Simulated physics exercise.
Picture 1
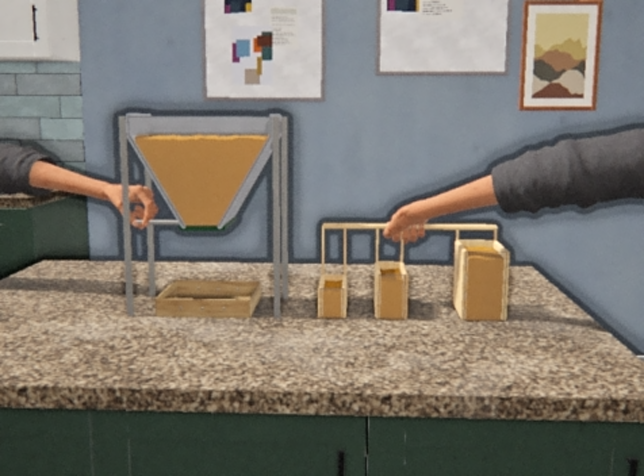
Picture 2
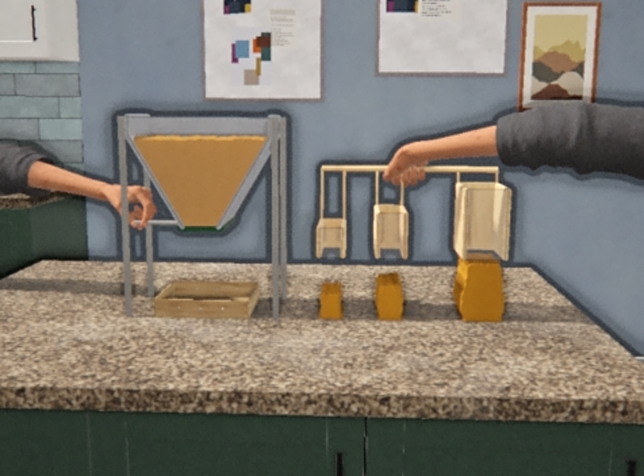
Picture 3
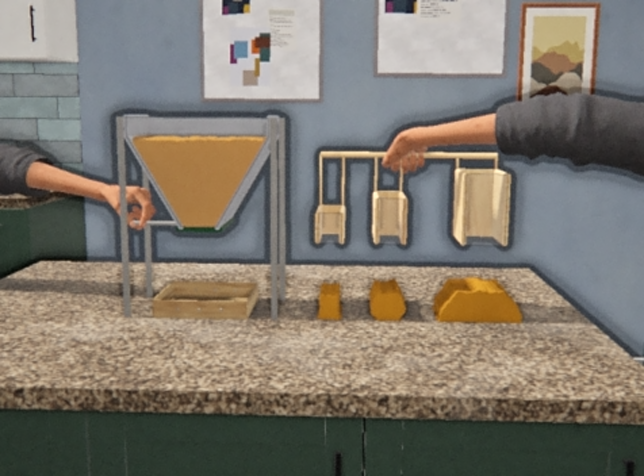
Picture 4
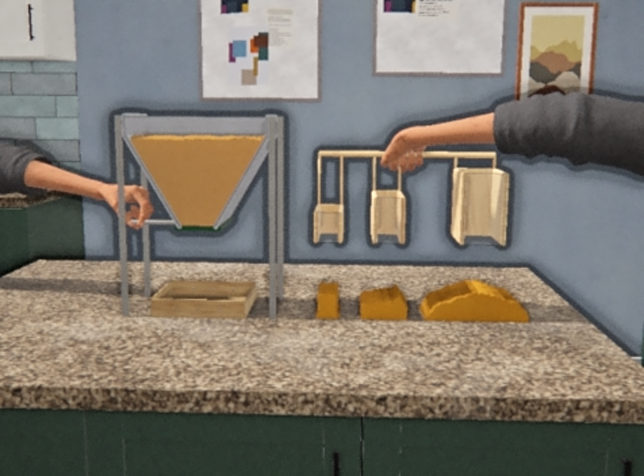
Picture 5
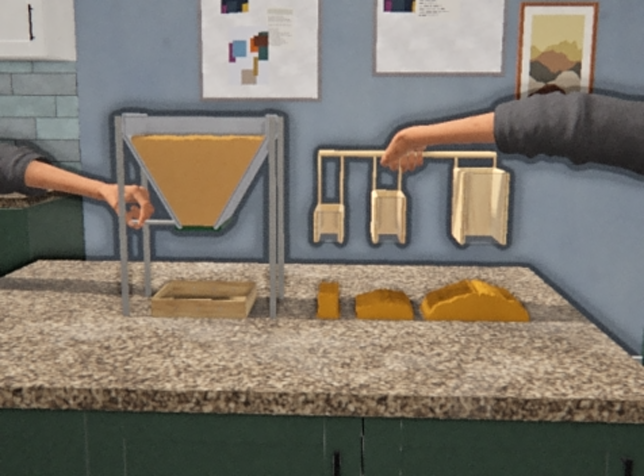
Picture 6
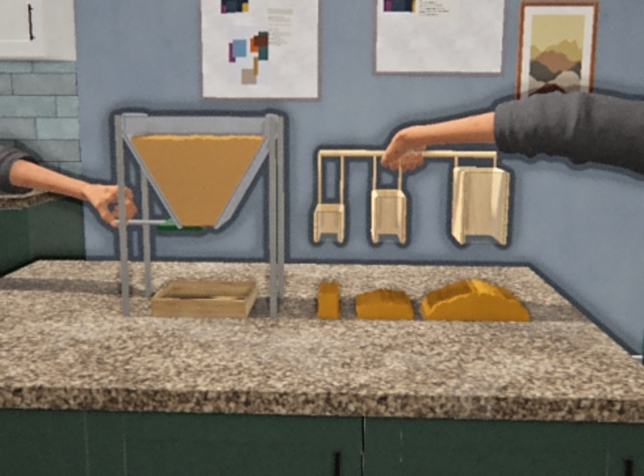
A hand lifts molds off three powder blocks, two slump, and another hand pulls a slide.
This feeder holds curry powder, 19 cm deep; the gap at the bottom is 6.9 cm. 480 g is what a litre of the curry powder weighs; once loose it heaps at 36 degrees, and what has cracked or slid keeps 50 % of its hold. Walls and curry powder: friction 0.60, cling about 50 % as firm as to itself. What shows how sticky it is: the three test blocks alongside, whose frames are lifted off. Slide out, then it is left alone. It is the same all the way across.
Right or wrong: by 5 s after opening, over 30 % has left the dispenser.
Right.
Last picture + 0.35 s, 15 % has run out.
Last picture + 0.77 s, 68 % has run out.
Last picture + 1.18 s, 100 % has run out.
Last picture + 1.60 s, 100 % has run out.
Last picture + 4.90 s, 100 % has run out.
